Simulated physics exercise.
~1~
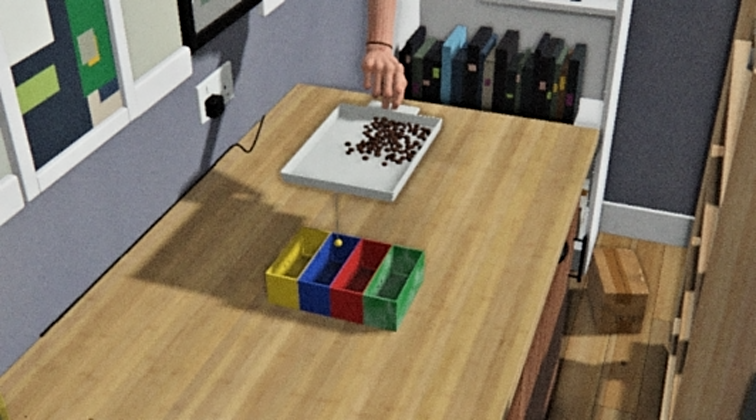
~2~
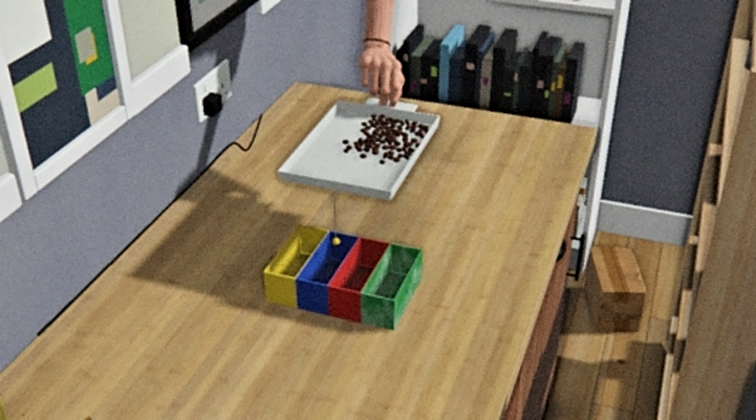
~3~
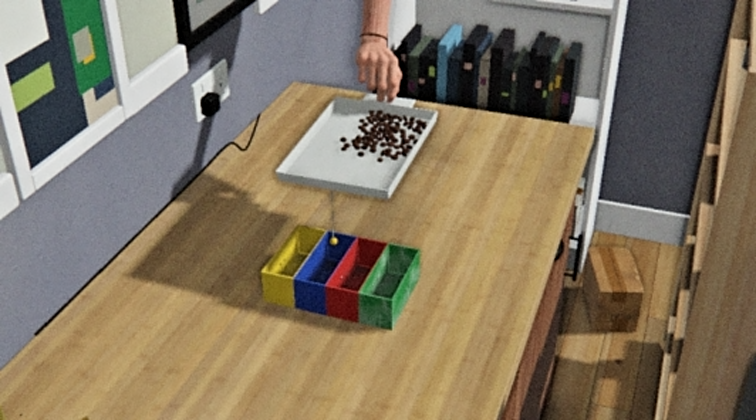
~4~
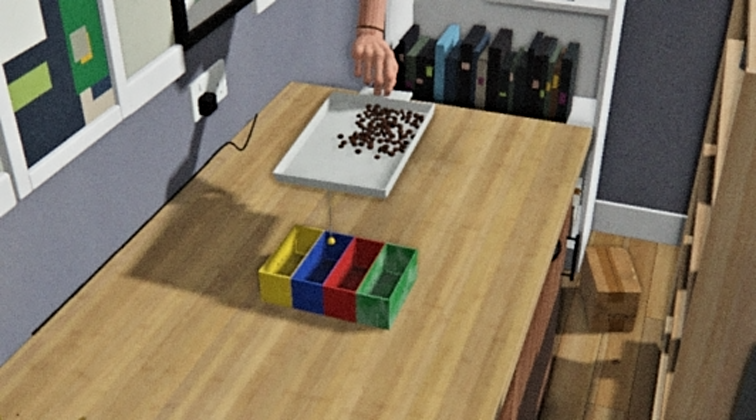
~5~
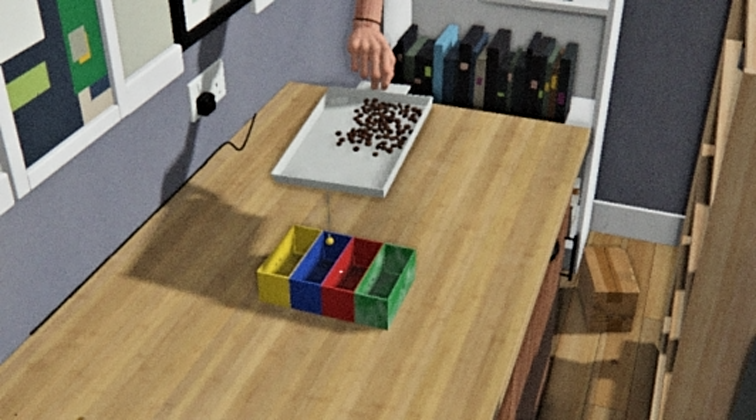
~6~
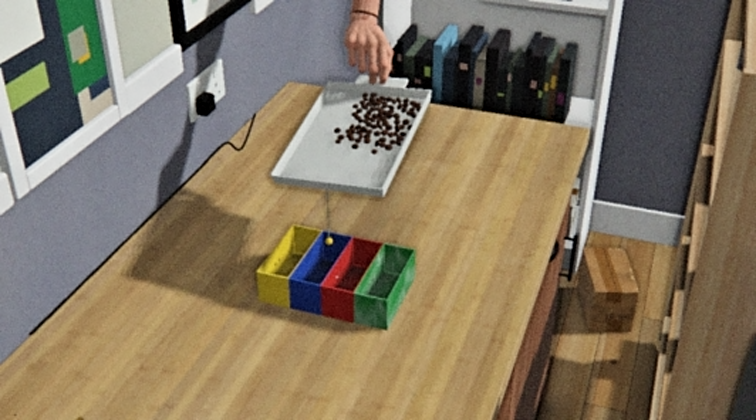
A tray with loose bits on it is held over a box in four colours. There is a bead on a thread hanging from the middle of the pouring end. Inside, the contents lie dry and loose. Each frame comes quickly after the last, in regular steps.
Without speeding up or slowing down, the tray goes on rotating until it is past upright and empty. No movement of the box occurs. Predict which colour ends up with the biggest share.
The biggest share goes to yellow.
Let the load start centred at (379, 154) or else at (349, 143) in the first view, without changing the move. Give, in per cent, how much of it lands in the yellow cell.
It comes to about 50 per cent the first time and about 60 per cent the second.
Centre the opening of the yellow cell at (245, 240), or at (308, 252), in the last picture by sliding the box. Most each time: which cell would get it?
First try: The blue one. Second try: The yellow one.
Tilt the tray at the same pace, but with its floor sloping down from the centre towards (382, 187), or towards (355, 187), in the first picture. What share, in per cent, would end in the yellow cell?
About 0 and 0 per cent.
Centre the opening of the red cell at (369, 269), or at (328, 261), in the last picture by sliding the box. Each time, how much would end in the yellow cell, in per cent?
Respectively 30 % and 50 %.
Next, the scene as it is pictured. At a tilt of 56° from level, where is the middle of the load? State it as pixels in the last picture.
Around (298, 175).
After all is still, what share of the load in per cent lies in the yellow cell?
I'd estimate close to 60 per cent.
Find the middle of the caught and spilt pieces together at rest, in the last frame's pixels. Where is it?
Somewhere close to (284, 281) in the last picture.
Just after the last frame, tray tipped steeply; the larger part on the tray; just a few in the yellow cell; about a tenth falling or outside the box.
A moment on, tray tipped right over; roughly half on the tray; roughly a quarter in the yellow cell; roughly a quarter falling or outside the box.
Further on, tray tipped past a quarter turn; roughly two thirds in the yellow cell; about a tenth in the blue cell; roughly a quarter falling or outside the box.
When it is over, tray tipped past a quarter turn; roughly two thirds in the yellow cell; about a tenth in the blue cell; not one in the green cell; not one in the red cell; roughly a quarter outside the box.
